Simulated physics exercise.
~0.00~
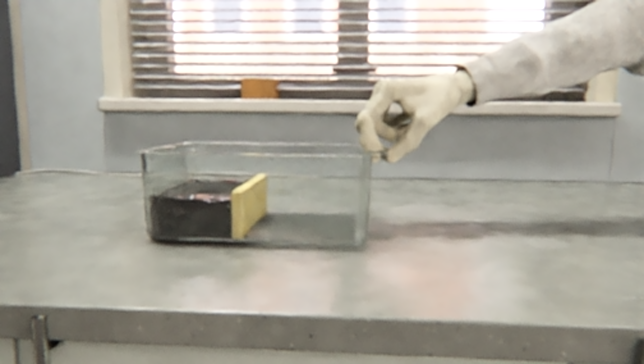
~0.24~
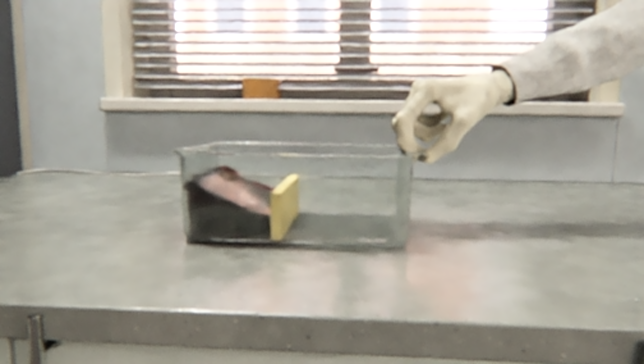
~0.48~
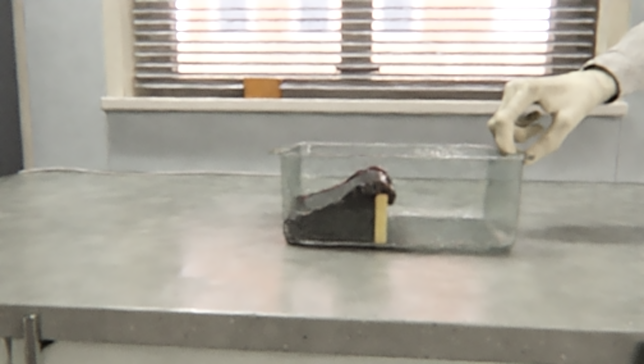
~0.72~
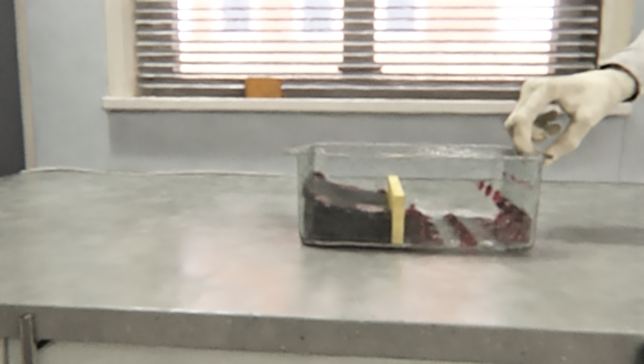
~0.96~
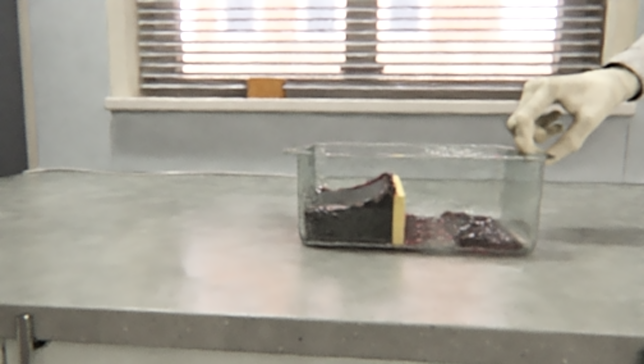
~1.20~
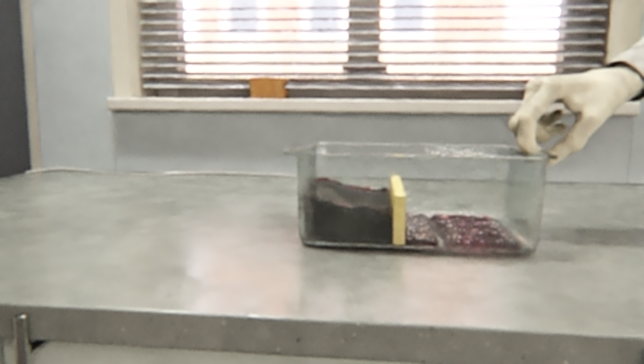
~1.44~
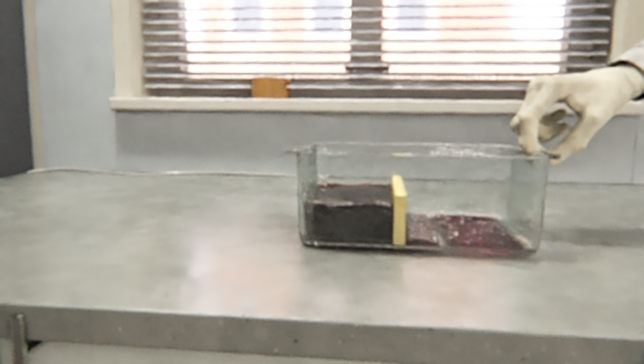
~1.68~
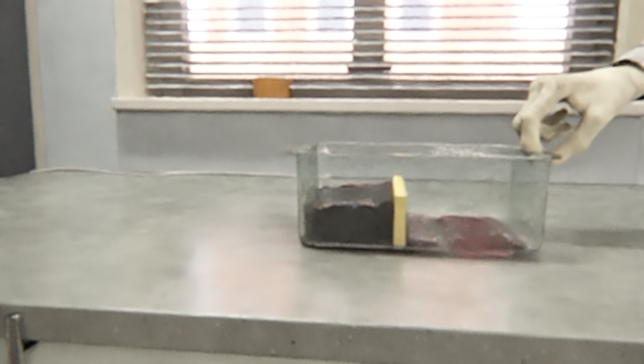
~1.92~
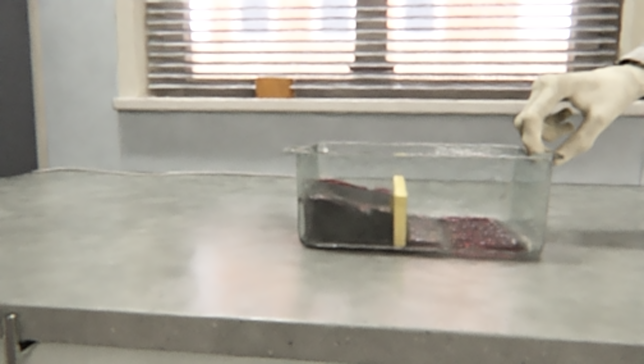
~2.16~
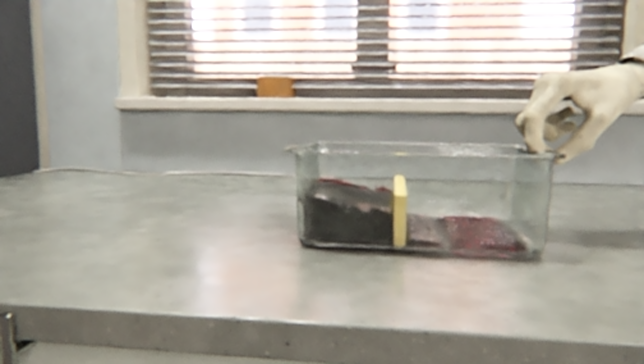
A gloved hand pulls a clear box right, and some dark wine spills over its divider.
